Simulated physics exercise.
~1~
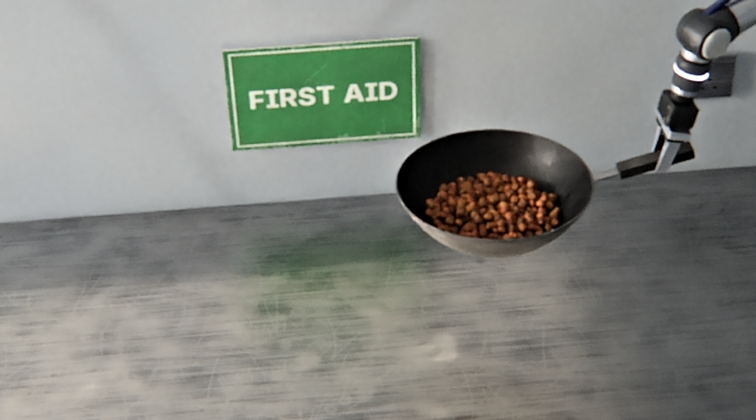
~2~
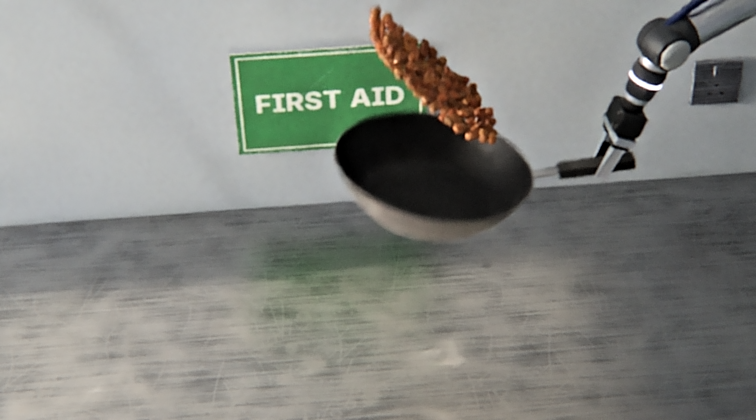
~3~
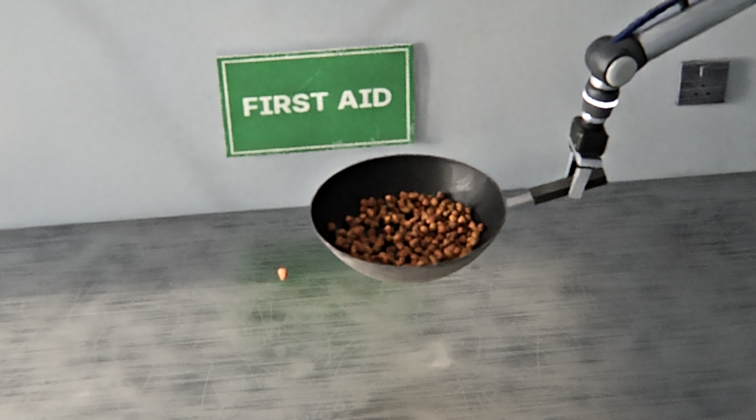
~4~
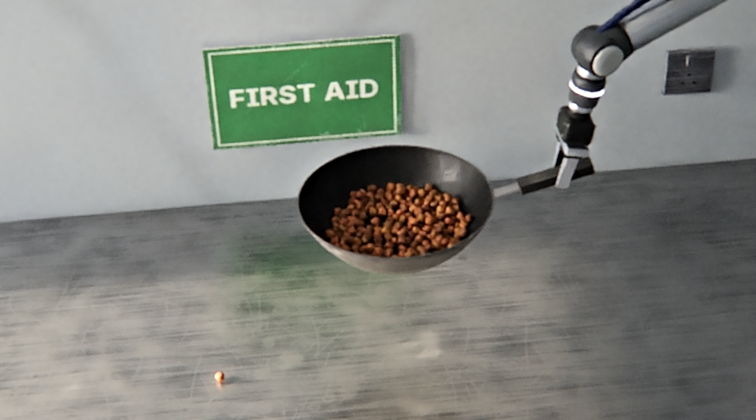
At first, a robot arm holds a dark frying pan heaped with small brown hazelnuts above a grey, scratched table, with a green first aid sign on the wall behind. The arm moves the pan to the left and tosses the nuts, which rise in a slanting cluster above the leaning, empty-looking pan. The load then lands back in the pan as it sits upright and a little lower, while a single nut drops outside it to the left. At the end, the pan hangs almost still with nearly all the nuts inside, and the stray one lies on the table.
